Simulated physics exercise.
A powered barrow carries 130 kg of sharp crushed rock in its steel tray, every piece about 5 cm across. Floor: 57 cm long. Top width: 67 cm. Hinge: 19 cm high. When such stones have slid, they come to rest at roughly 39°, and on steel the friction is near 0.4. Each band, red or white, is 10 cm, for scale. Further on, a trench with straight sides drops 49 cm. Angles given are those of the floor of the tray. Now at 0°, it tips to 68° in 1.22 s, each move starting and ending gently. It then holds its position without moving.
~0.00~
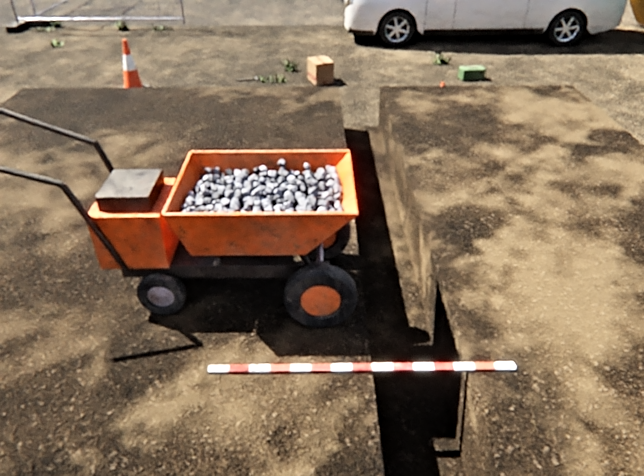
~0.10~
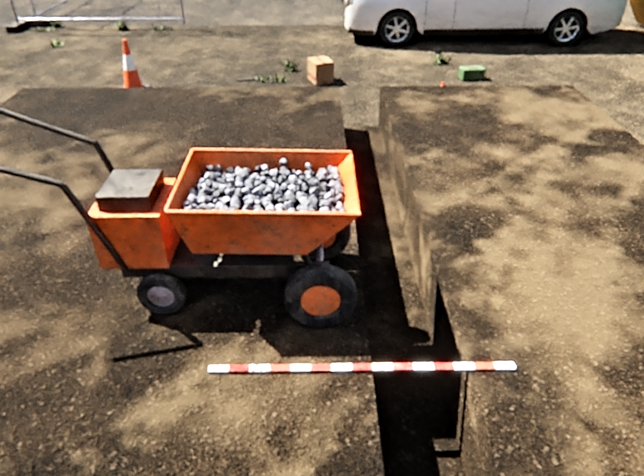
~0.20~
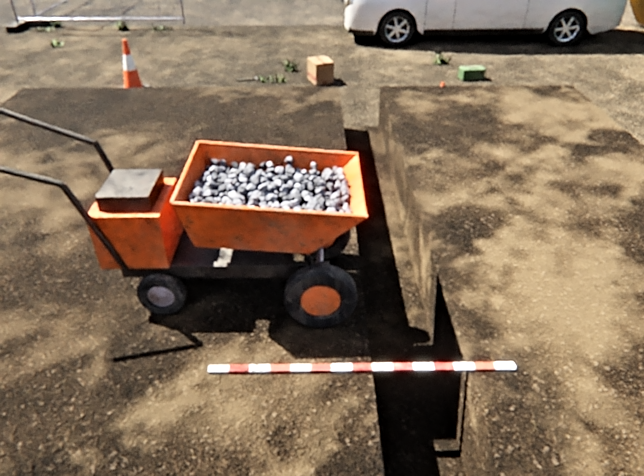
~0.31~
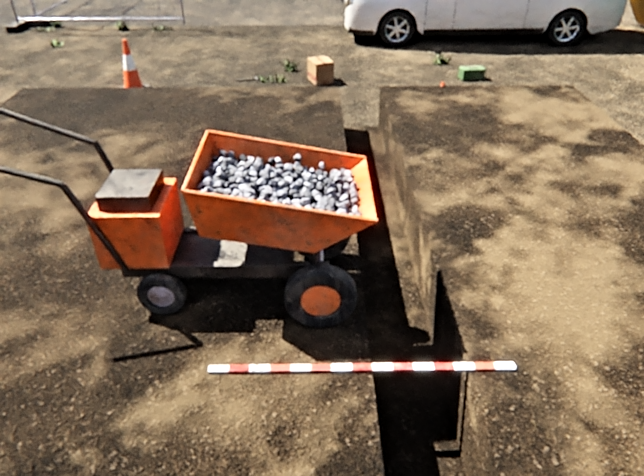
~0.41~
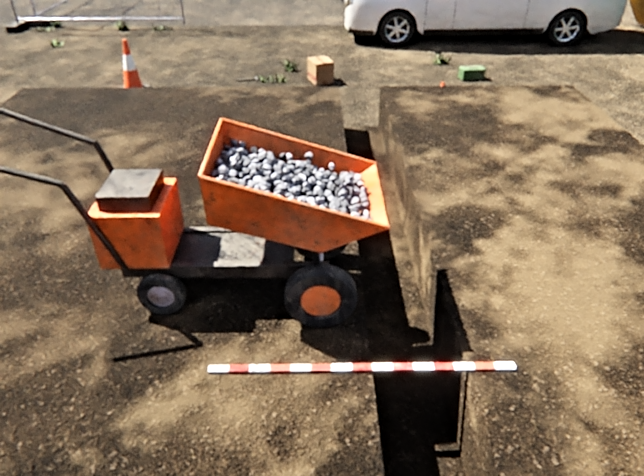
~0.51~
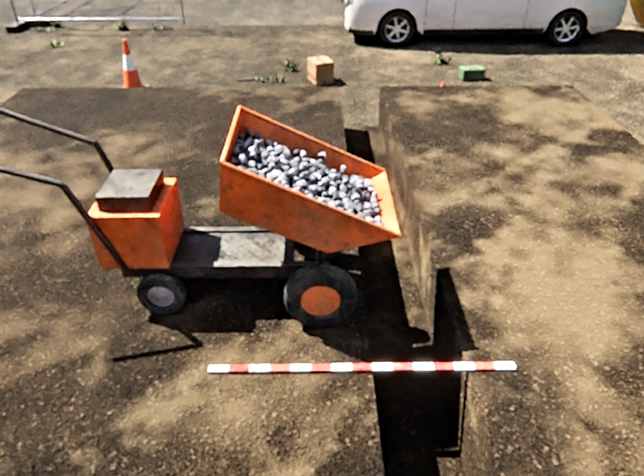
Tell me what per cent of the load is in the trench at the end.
Some 66 per cent.
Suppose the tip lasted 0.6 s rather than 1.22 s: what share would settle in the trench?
It would be near 40 percent.
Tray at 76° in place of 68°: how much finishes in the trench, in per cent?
Close to 65 per cent then.
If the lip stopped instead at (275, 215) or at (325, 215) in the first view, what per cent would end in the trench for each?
From the first place around 95 per cent, from the other around 95.
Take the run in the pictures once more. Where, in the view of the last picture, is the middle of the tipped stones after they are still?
The stones end up centred near (426, 334).
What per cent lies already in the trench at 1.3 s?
Around 15 per cent of it.
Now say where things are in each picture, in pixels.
In the first picture, the tray is at 0°, its lip at (357, 214); the top of the load is at (288, 183).
In the second picture, the tray is at 1°, its lip at (360, 215); the top of the load is at (253, 184); the stones move at 0.2 m/s on average.
In the third picture, the tray is at 5°, its lip at (367, 217); the top of the load is at (228, 177); the stones move at 0.4 m/s on average.
In the fourth picture, the tray is at 11°, its lip at (377, 221); the top of the load is at (229, 169); the stones move at 0.6 m/s on average.
The fifth picture shows lip at (389, 228), floor tilted 18°, highest stones at (235, 155); the stones move at 0.7 m/s on average.
The sixth picture shows lip at (400, 236), floor tilted 26°, highest stones at (249, 145); the stones move at 0.8 m/s on average.
After 0.9 s the floor is at 58°; 100 % in the tray; the foremost stones are at (413, 249).
After 1.3 s the floor is at 68°; 76 % in the tray, 13 % in the trench, 10 % past the trench; the foremost stones are at (474, 293).
After 1.7 s the floor is at 68°; 39 % in the tray, 26 % in the trench, 35 % past the trench; the foremost stones are at (542, 299).
After 3.6 s the floor is at 68°; 1 % in the tray, 66 % in the trench, 34 % past the trench; the foremost stones are at (564, 295).
